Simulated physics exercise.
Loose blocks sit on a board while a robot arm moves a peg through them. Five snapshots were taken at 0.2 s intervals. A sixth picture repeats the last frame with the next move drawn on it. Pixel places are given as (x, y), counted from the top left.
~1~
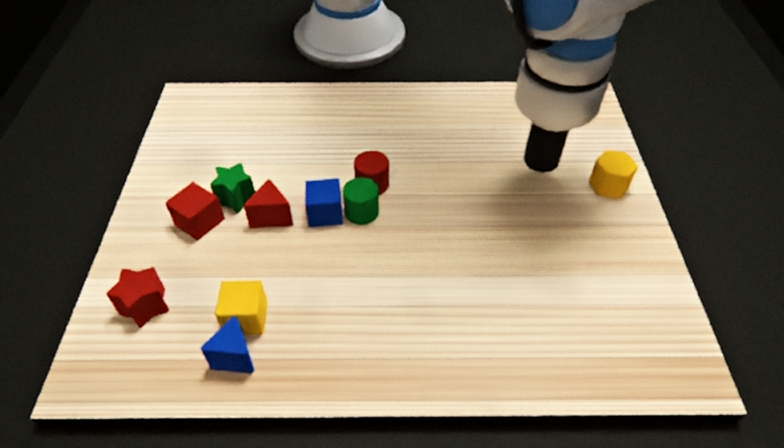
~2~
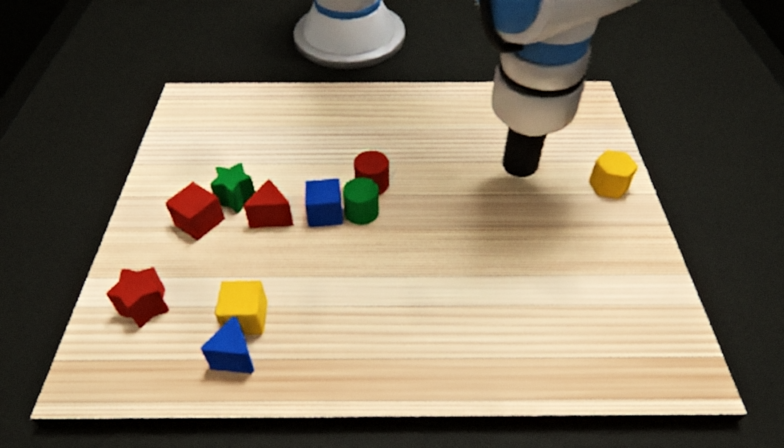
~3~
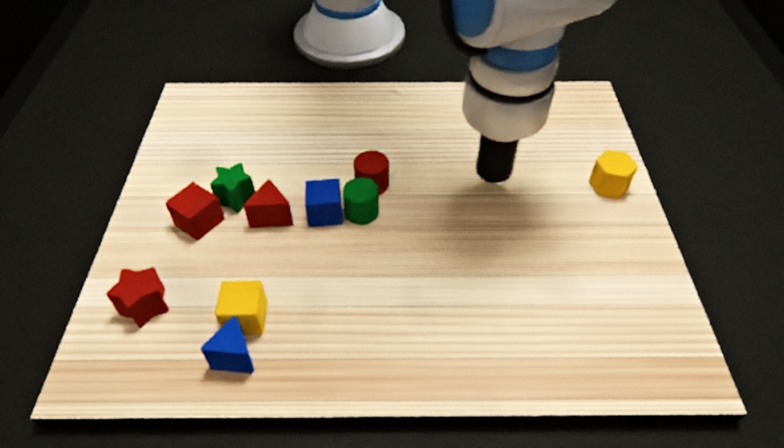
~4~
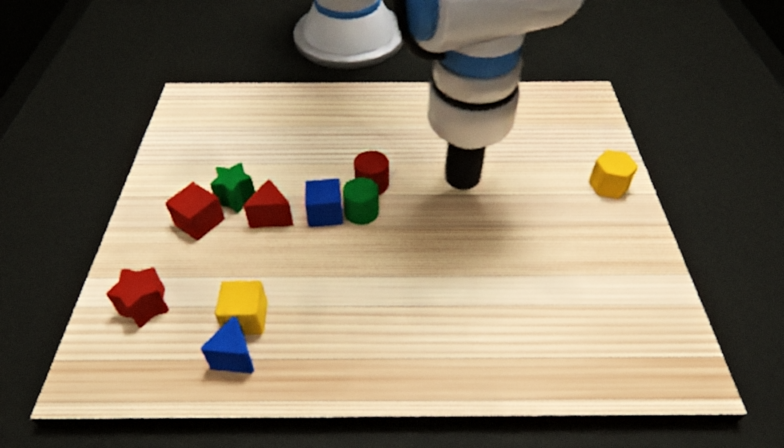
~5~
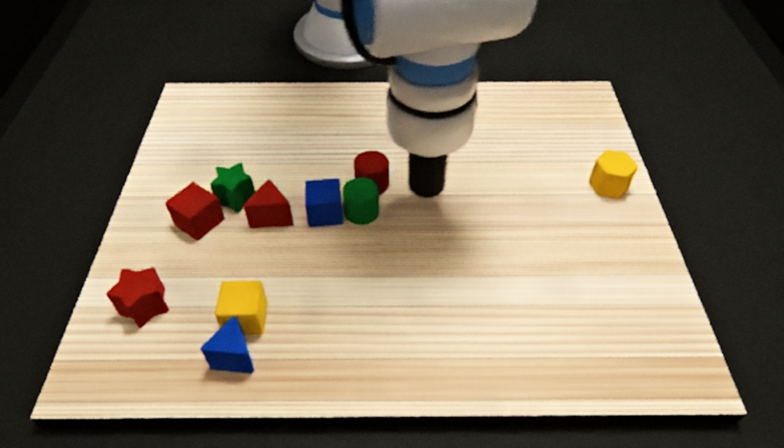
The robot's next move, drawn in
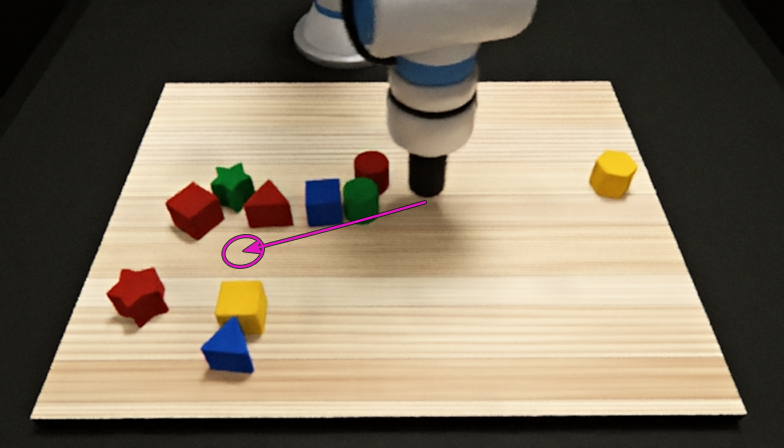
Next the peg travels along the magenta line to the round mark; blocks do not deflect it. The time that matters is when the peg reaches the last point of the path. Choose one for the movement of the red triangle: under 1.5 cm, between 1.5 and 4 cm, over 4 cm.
It's set to move over 4 cm.
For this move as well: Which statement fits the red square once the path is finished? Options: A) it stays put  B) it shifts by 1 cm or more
That would be B.
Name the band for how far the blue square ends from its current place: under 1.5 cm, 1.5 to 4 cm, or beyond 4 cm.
The block winds up beyond 4 cm from where it is now.
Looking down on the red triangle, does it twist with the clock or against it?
From overhead, the rotation is clockwise.
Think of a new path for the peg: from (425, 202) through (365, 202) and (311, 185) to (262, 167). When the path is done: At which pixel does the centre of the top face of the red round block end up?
The middle of the upper face of the red round block will lie at about (346, 147) in the picture.
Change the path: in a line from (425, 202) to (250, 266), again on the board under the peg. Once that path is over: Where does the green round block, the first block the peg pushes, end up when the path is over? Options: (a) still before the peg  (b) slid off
Option b.
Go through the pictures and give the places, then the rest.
Tip of the peg (541, 162), middles of tops, red square (191, 199), red triangle (267, 195), blue square (323, 191), green round block (360, 189), in the first frame.
Peg (520, 166), nothing pushed, in the second frame.
Peg (494, 172), nothing pushed, in the third frame.
Peg (463, 178), nothing pushed, in the fourth frame.
Peg (426, 186), red square (191, 199), red triangle (267, 195), blue square (323, 191), green round block (360, 189), in the fifth frame.
The line goes from (425, 202) directly to (243, 251).
The first path, step by step. One third of the way, peg (367, 202); red triangle (260, 196), turned 20° clockwise; blue square (292, 192); green round block (329, 192).
Two thirds of the way, peg (304, 219); red square (168, 195); red triangle (202, 205), turned 25° clockwise; blue square (234, 195); green round block (272, 199).
At the end, peg (238, 235); red square (167, 195); red triangle (191, 209), turned 20° clockwise; blue square (222, 196); green round block (260, 194).
